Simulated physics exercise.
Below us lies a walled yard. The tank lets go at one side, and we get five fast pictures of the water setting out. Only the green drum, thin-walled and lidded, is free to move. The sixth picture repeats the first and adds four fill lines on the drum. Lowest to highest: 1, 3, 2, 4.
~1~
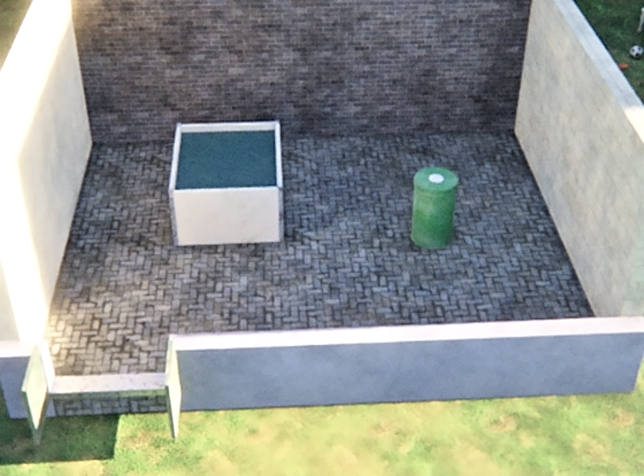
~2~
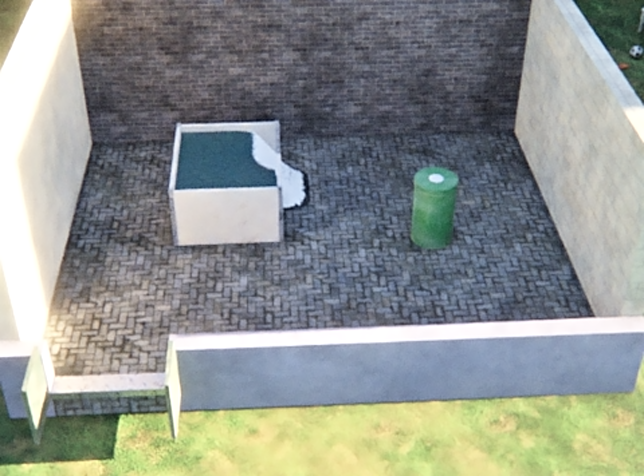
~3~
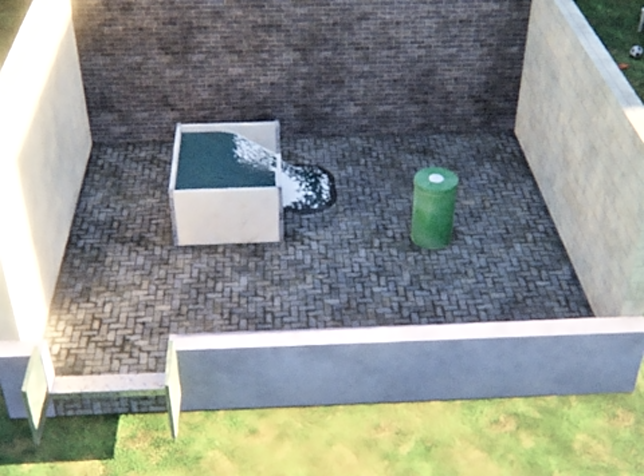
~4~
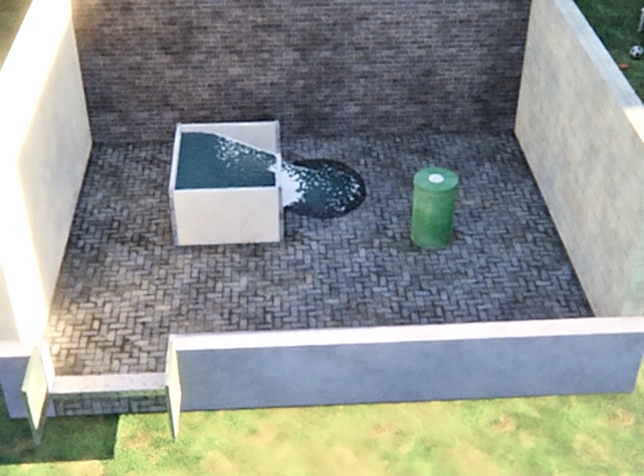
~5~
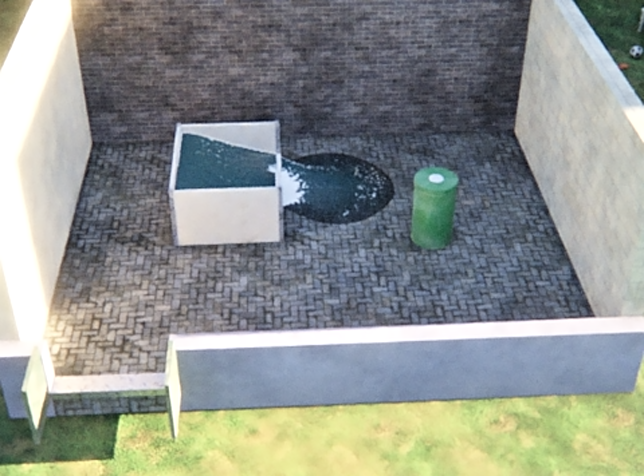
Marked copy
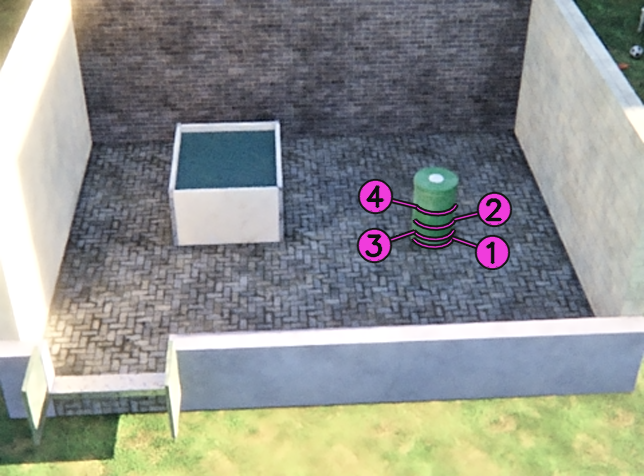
Dark water pours through the right side of a square, white-walled tank in a walled, brick-paved yard, seen from a fixed viewpoint high above. The tank stands left of centre and a green lidded drum stands still to the right, with an open gate at lower left and grass in front. White froth bursts out first, then a dark, rounded puddle widens rightward across the paving towards the drum as the tank's level lowers.
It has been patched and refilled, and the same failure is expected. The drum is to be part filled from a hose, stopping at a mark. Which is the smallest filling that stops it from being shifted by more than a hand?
The limit is 3.
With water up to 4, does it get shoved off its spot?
No, that is safe.
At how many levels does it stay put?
Three of the four.
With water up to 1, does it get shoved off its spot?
Yes, that goes wrong.
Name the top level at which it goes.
1.
On the marked copy, 1 at (435, 247); 2 at (436, 228); 3 at (436, 239); 4 at (438, 213); from the bottom up 1, 3, 2, 4.
If 1 is chosen, it is pushed about 3 times its own width away.
If 2 is chosen, it does not move.
If 3 is chosen, it does not move.
If 4 is chosen, it does not move.
